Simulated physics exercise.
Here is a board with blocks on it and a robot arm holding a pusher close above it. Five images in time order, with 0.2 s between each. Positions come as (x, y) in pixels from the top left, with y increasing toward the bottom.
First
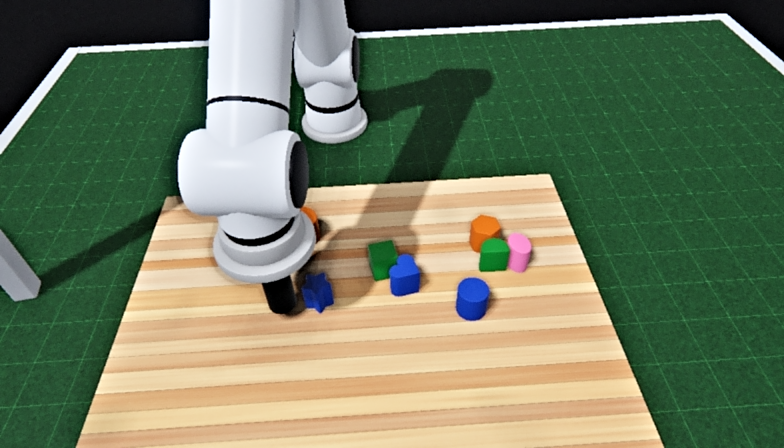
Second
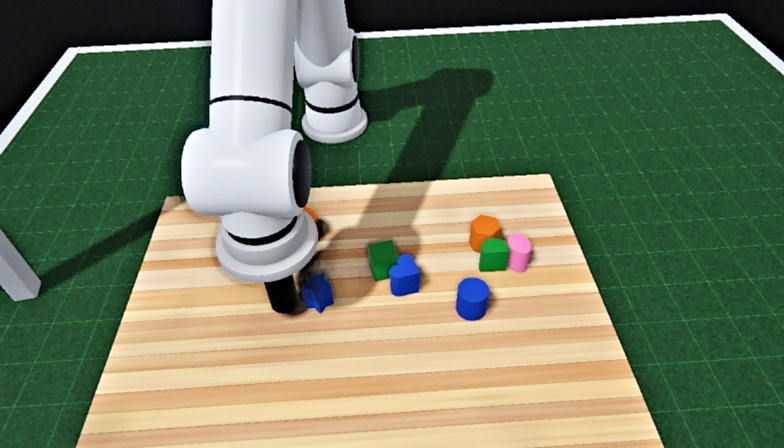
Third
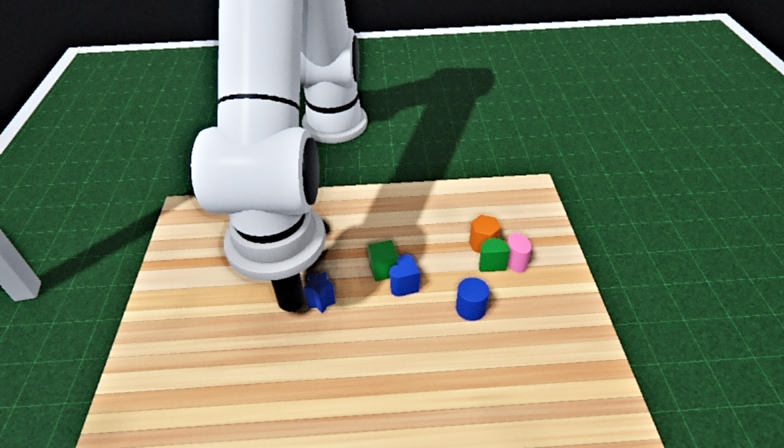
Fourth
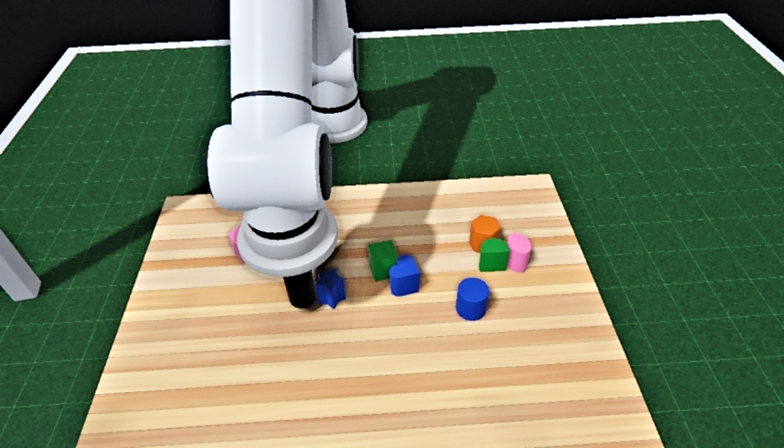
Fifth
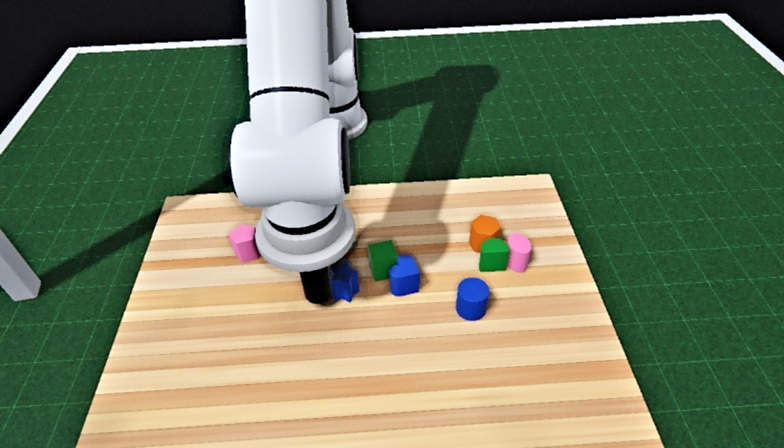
A white robot arm with a black pusher hovered over a wooden board of colored blocks, then slid the blue star a short way right, closer to the green and blue blocks.
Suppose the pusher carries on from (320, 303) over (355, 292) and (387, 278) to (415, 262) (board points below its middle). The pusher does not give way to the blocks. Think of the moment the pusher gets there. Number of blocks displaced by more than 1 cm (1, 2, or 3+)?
Three or more blocks move more than 1 cm.
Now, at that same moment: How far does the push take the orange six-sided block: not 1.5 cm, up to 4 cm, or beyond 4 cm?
The block winds up within 1.5 cm of where it is now.
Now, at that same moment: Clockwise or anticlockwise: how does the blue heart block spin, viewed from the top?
Seen from above, its turn is clockwise.
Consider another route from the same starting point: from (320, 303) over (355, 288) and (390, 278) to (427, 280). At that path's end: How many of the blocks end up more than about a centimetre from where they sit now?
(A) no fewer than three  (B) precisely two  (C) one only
Choice A: No fewer than three.
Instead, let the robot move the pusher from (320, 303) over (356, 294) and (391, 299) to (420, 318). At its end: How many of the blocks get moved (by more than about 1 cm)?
Three or more.
What follows on the original path. One third of the way, pusher (355, 282); blue star (374, 261), turned 30° anticlockwise; green square piece (392, 245), turned 25° anticlockwise.
Two thirds of the way, pusher (387, 268); blue star (407, 248), turned 25° anticlockwise; green square piece (414, 231), turned 55° anticlockwise; blue heart block (418, 263), turned 45° clockwise.
At the end, pusher (415, 252); blue star (434, 232), turned 30° anticlockwise; green square piece (436, 215), turned 65° anticlockwise; blue heart block (430, 262), turned 95° clockwise; orange six-sided block not moved.
